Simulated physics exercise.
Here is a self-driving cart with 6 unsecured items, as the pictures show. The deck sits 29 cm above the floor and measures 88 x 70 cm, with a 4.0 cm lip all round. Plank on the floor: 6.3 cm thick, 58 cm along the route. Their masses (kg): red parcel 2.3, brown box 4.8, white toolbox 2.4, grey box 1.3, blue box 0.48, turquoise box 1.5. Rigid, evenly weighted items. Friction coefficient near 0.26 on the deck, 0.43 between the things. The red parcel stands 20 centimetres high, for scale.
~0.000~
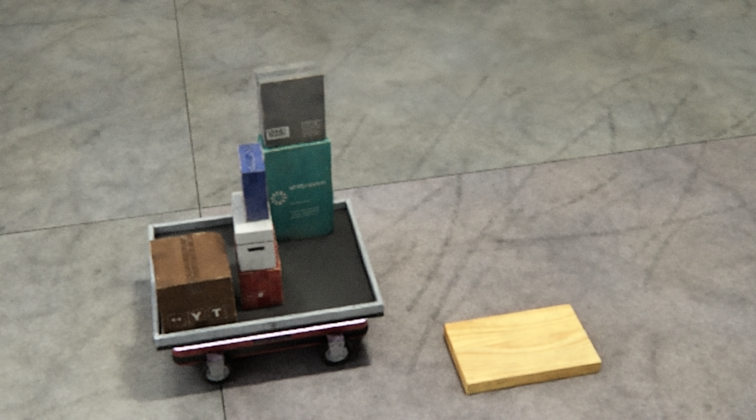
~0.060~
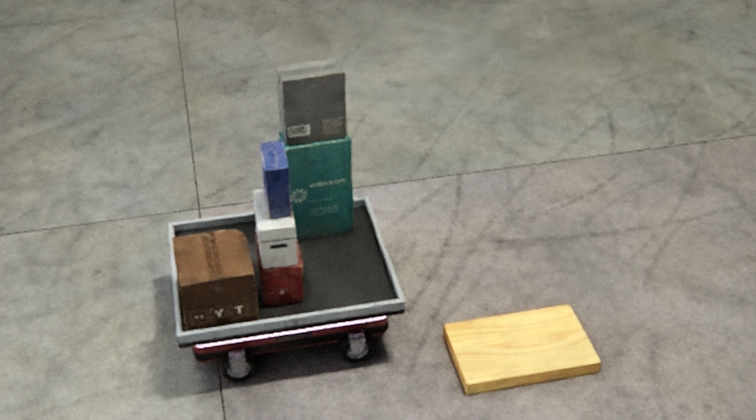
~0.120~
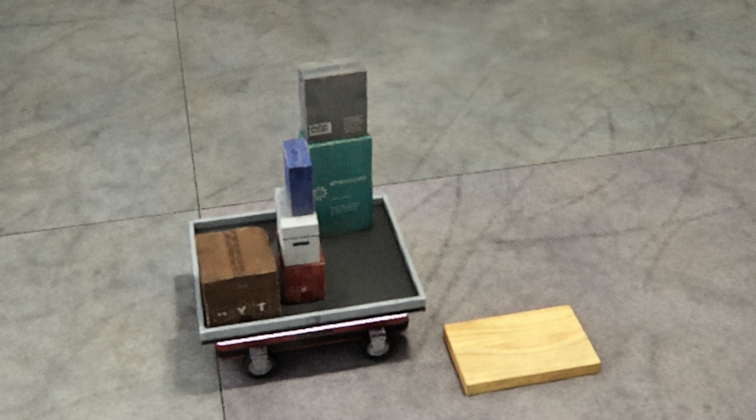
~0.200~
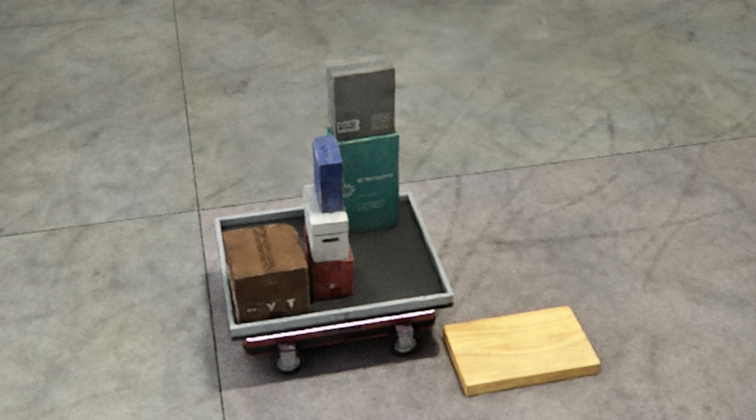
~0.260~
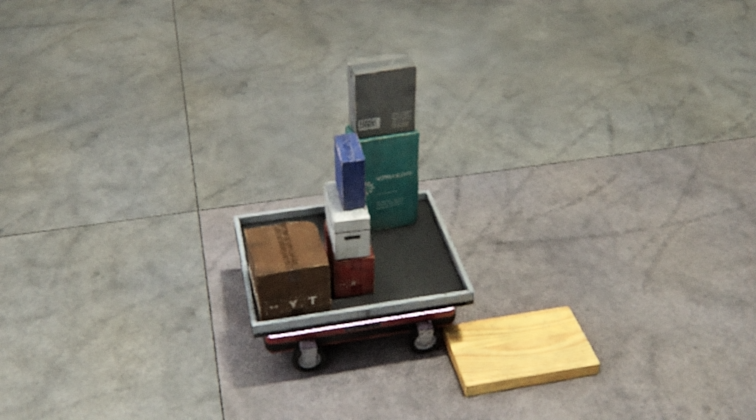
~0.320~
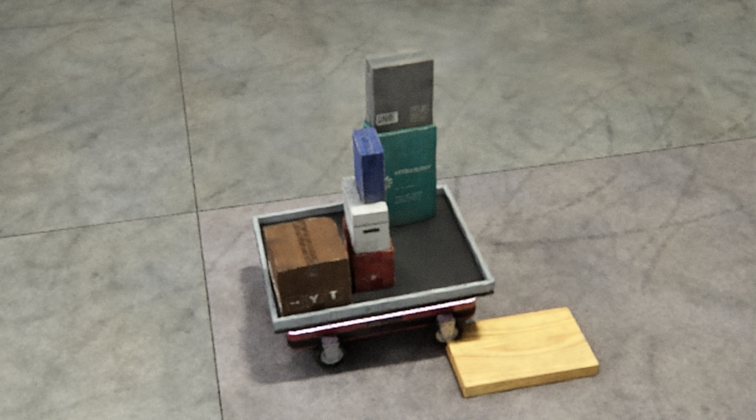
In the video, a wheeled cart carrying stacked and standing boxes, including brown, red, white, blue, turquoise and grey ones, rolls steadily rightward across a grey floor until its front wheel is beside a stationary wooden plank.
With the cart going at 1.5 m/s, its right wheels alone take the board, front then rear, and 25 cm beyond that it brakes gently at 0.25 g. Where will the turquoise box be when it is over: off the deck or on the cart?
The turquoise box will be off the deck.
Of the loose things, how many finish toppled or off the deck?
In all, 4.
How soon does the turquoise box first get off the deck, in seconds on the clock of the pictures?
About 1.1 seconds.
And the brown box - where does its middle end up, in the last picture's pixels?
Its centre ends close to (714, 202) in the last view.
Around 0.52 s, 78 cm covered; turquoise box at 10° to upright near (458, 156); blue box at 14° to upright; grey box at 12° to upright.
Around 0.92 s, 138 cm covered; turquoise box at 26° to upright near (573, 134); blue box at 50° to upright; grey box at 26° to upright.
Around 1.12 s, 168 cm covered; grey box and turquoise box now off the deck; blue box on its side; white toolbox at 23° to upright.
Around 1.52 s, 216 cm covered; white toolbox on its side; blue box on its side; brown box shifted 7 cm.
Finally (2.4 s), off the deck, grey box and turquoise box; on their side or leaning hard on the cart, white toolbox and blue box; the other 2 still in place (within 10 cm).
